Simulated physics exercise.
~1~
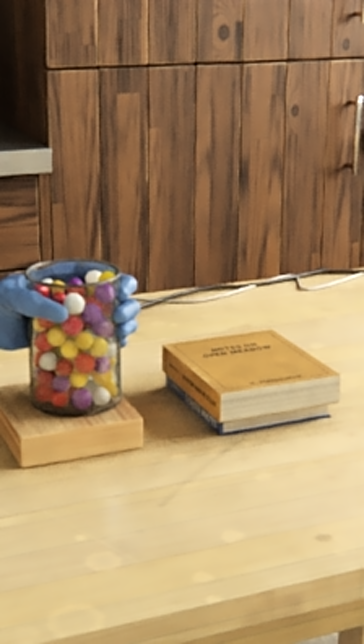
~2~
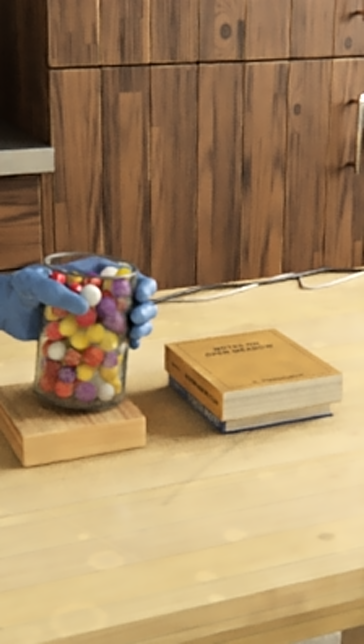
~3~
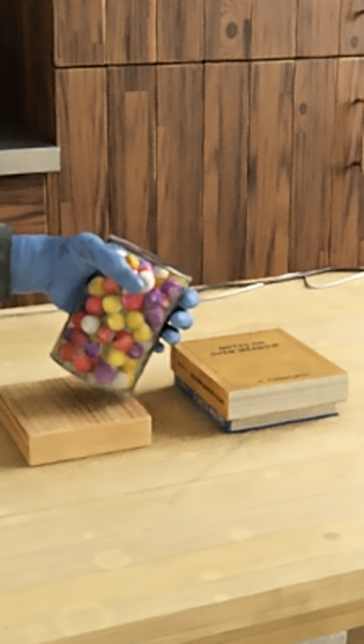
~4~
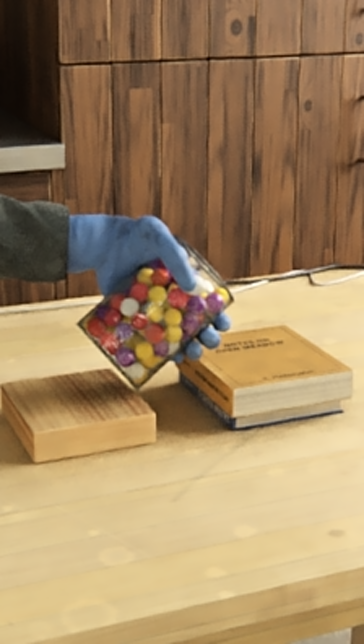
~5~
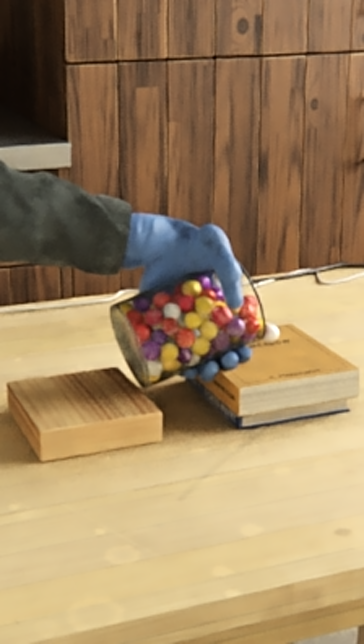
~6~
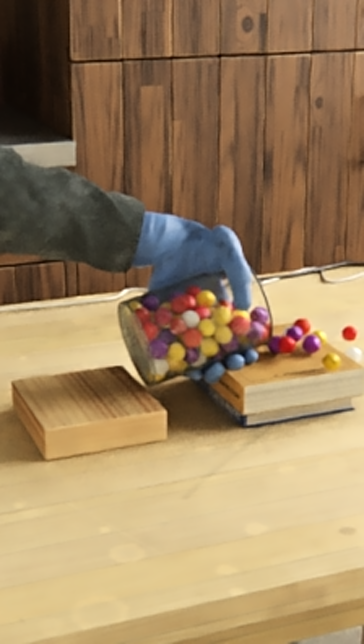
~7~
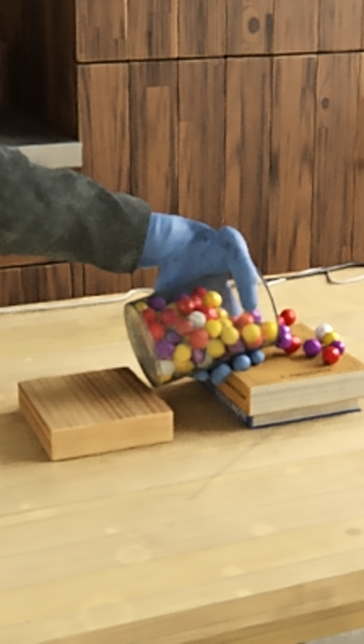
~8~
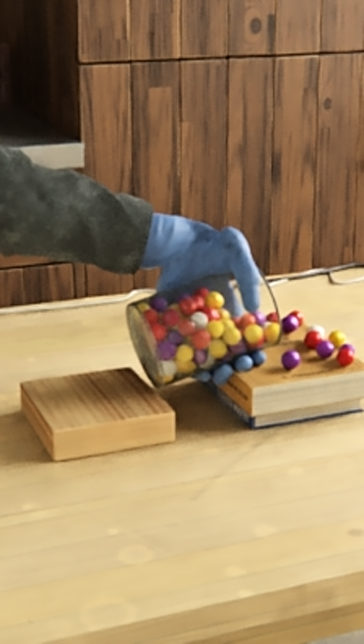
A clear glass filled with colorful marbles stands upright on a wooden block, gripped by a blue-gloved hand, with a small pile of books to its right. The hand lifts the glass off the block and moves it right, tilting it toward the books while the marbles stay inside. It keeps tipping until the glass lies nearly on its side, its rim end resting on the book pile. Red, purple, yellow and white marbles then spill over the rim and roll across the top book. At the end, the hand still holds the tilted glass, with most marbles inside.
